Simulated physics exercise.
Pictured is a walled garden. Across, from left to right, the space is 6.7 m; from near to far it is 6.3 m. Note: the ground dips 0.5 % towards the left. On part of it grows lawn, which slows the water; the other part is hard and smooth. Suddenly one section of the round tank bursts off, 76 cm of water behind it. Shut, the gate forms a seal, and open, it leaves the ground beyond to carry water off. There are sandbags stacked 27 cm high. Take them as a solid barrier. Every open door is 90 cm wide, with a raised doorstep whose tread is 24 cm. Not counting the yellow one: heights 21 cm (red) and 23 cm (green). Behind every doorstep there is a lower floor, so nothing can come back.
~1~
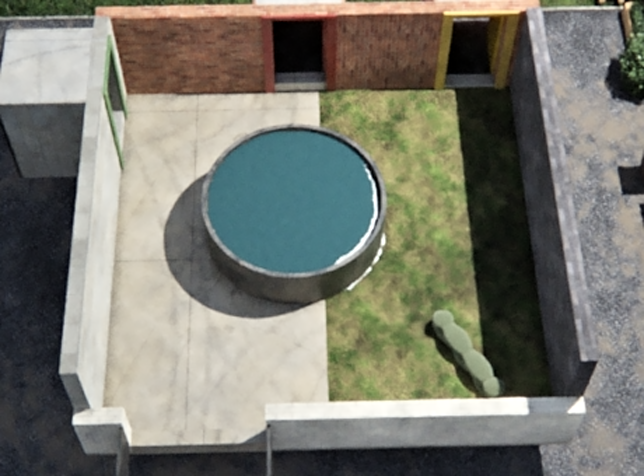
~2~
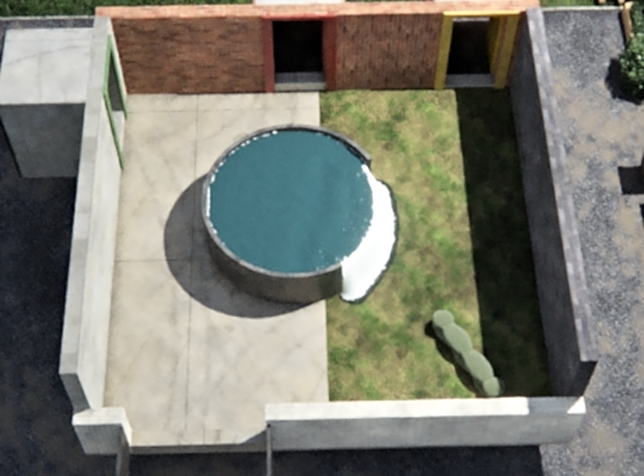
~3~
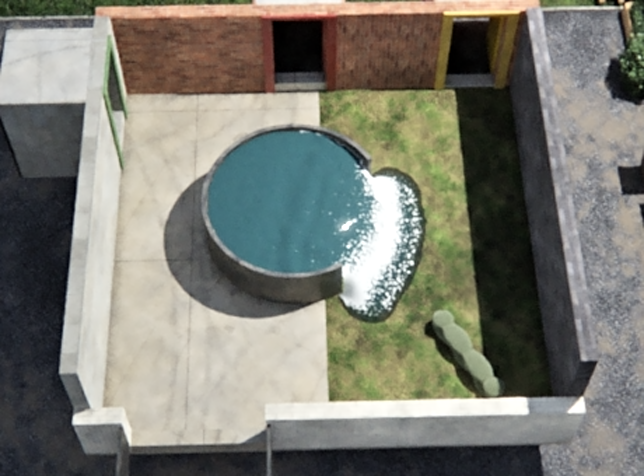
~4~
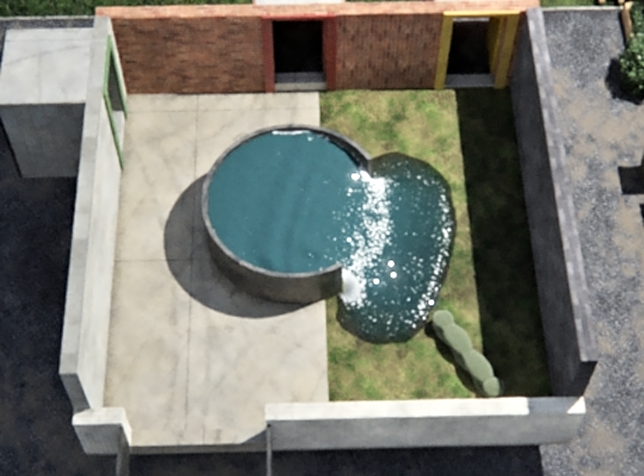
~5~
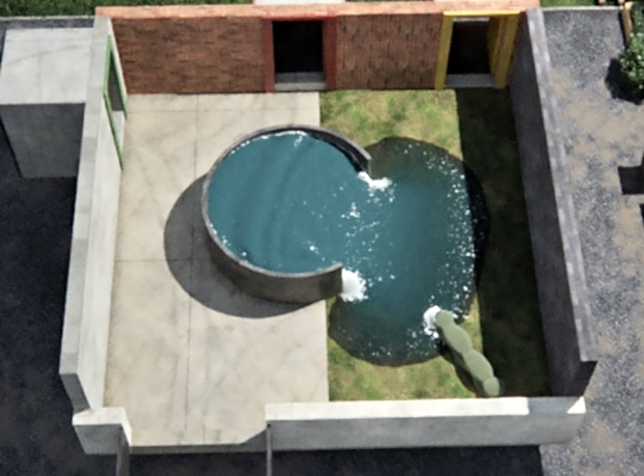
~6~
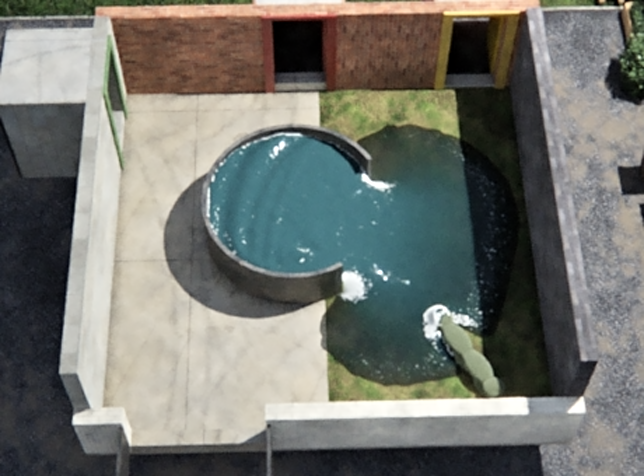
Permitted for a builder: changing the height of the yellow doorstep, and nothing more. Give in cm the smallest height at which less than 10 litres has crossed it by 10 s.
25 cm.
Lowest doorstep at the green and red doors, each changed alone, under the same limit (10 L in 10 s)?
You'd want some 13.0 cm at green and some 6.5 cm at red.
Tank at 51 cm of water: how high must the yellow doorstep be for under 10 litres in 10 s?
Something near 14.5 cm should do.
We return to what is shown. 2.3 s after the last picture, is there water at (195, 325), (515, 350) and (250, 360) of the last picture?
Point by point, the first is spared, the second awash and the third spared.
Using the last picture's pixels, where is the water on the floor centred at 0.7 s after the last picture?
Around (356, 239).
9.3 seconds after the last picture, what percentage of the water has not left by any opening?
Something like 86 per cent of it remains.
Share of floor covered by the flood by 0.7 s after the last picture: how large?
Wet share: Near 40 %.
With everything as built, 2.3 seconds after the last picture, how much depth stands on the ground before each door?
In cm: Yellow 23, red 0, green 0.
Then, 0.7 s after the last picture water covers 40 % of the floor, deepest (40 cm) near (538, 302); it has not reached the yellow door.
Then, 2.3 s after the last picture water covers 50 % of the floor, deepest (48 cm) near (554, 419); 23 cm at the yellow door, 46 litres in over its 6 cm doorstep.
Then, 9.3 s after the last picture water covers 95 % of the floor, deepest (18 cm) near (199, 100); 11 cm at the yellow door, 446 litres in over its 6 cm doorstep.
At the yellow door as built, the water peaked near 24 cm, 2.5 s after the last picture.
With a doorstep of 21.5 cm, 26 litres would have come in within the 10 s; with 29 cm, 1 litre. So under 10 litres takes about 25 cm.
